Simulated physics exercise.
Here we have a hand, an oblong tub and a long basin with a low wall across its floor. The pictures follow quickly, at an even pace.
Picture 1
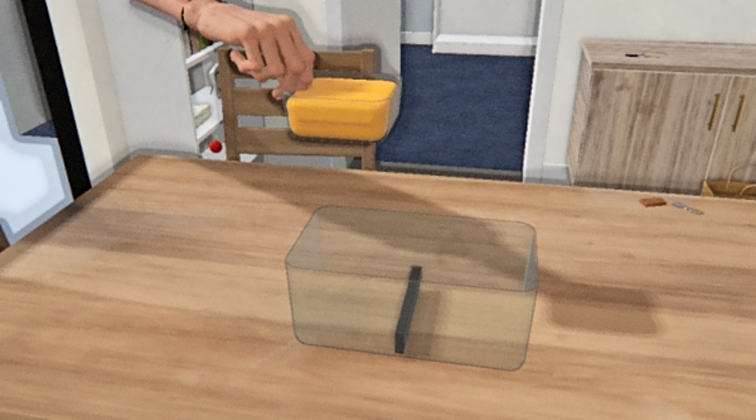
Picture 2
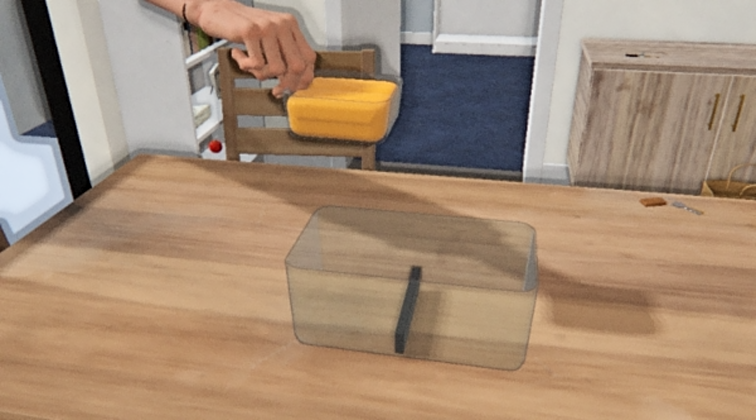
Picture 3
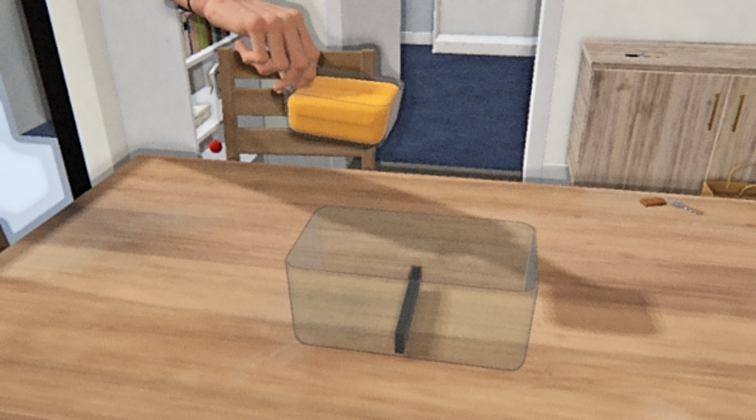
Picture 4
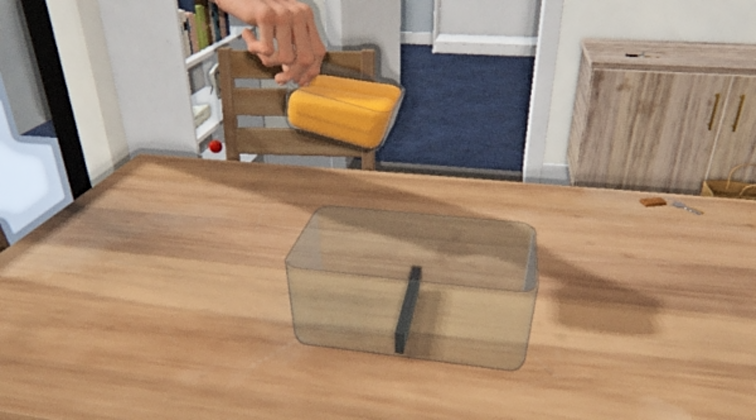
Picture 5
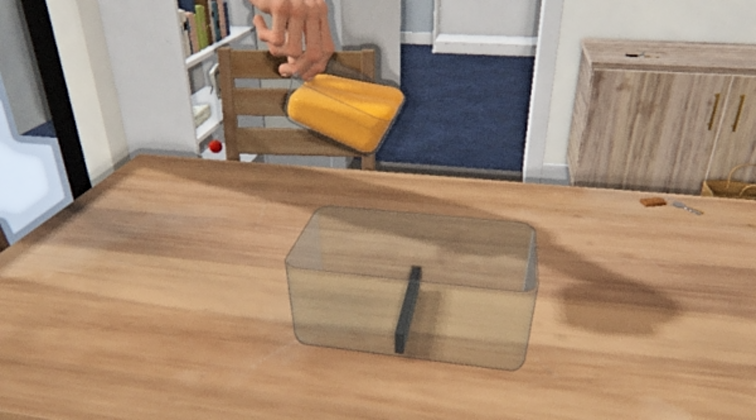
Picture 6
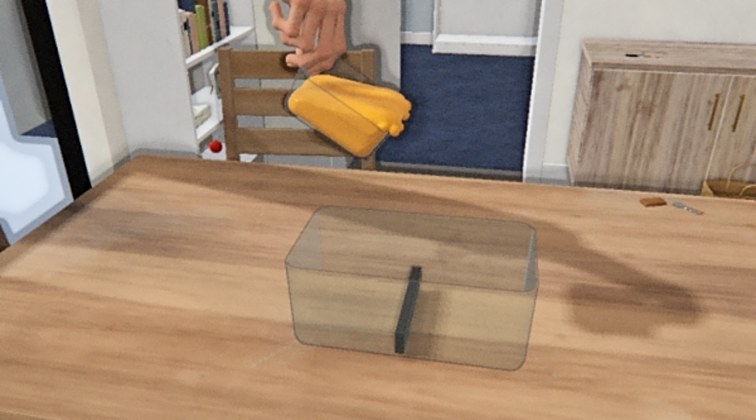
A hand tilting an oblong tub of orange juice rightward above a clear divided basin, juice starting over its right rim.
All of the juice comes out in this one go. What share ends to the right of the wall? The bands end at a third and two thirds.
It comes to above two thirds.
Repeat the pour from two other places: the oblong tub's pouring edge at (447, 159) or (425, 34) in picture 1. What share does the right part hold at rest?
The first gives 90 %, the second 75 %.
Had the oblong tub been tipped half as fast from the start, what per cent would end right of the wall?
It comes to 80 per cent or so.
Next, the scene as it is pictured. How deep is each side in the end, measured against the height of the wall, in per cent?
Left about 10, right about 50.
A moment on, the tilt is 93° and 11 per cent is still to pour, 0 is left of the wall and 28 right of it.
Next, the tilt is 98° and 2 per cent is still to pour, 12 is left of the wall and 80 right of it.
Then the tilt is 98° and 0 per cent is still to pour, 19 is left of the wall and 76 right of it.
Later the tilt is 98° and 0 per cent is still to pour, 21 is left of the wall and 76 right of it.
In the end 21 per cent lies left of the wall, 76 right of it and 3 outside.
